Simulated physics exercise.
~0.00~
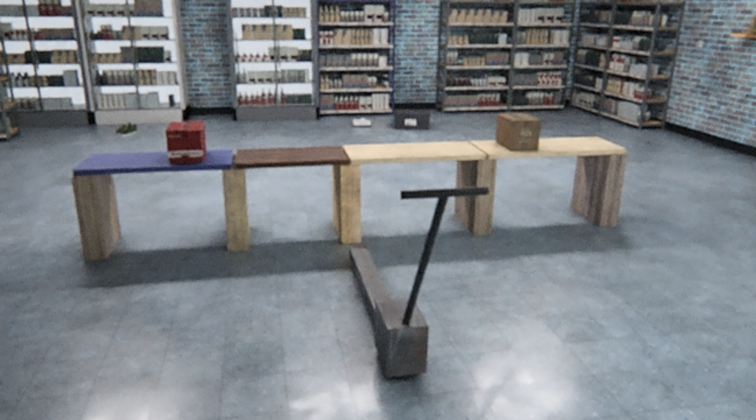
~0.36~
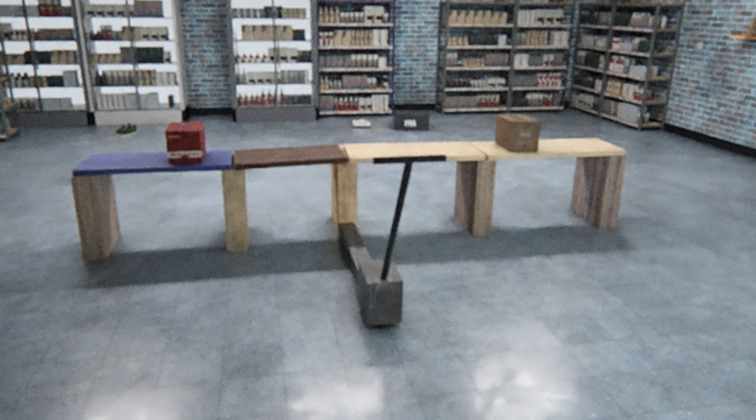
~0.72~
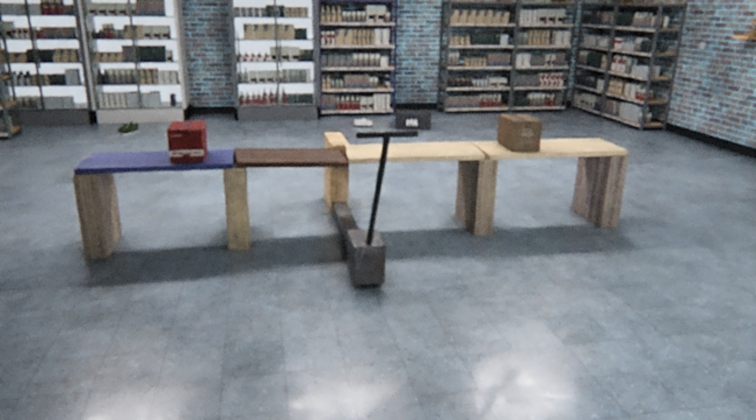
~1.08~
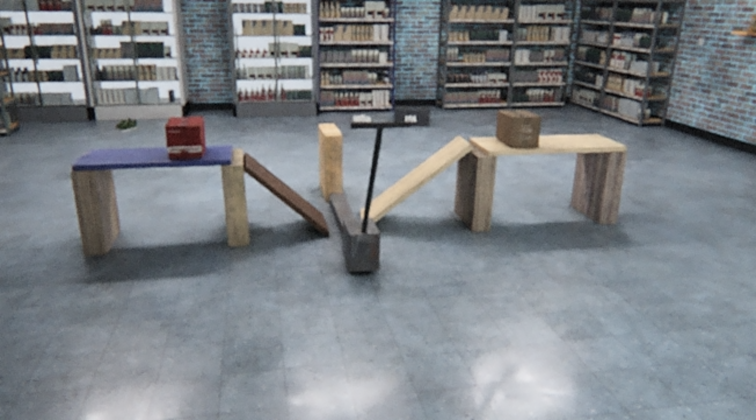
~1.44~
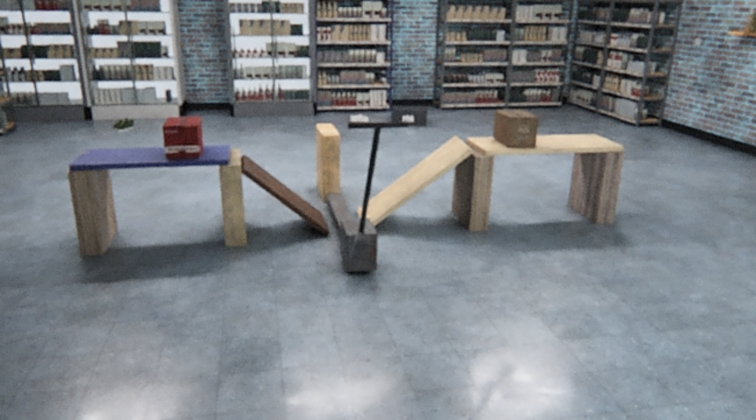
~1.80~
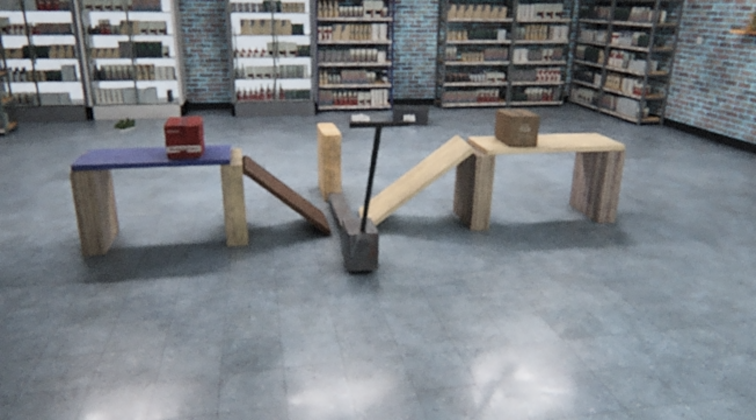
In a store-like room with grey flooring, stocked shelves and patterned brick walls, a slightly swaying camera looks down on a low row of boards laid across upright wooden slabs. A blue board with a red carton sits at the left, a dark brown board beside it, and two pale boards run right, the farther one carrying a brown carton. A dark jack with a T-shaped handle slides away from the viewer into the middle upright, pushing it back. The brown board and neighbouring pale board drop inward, ending slanted beside the jack, while the outer boards and both cartons stay up.
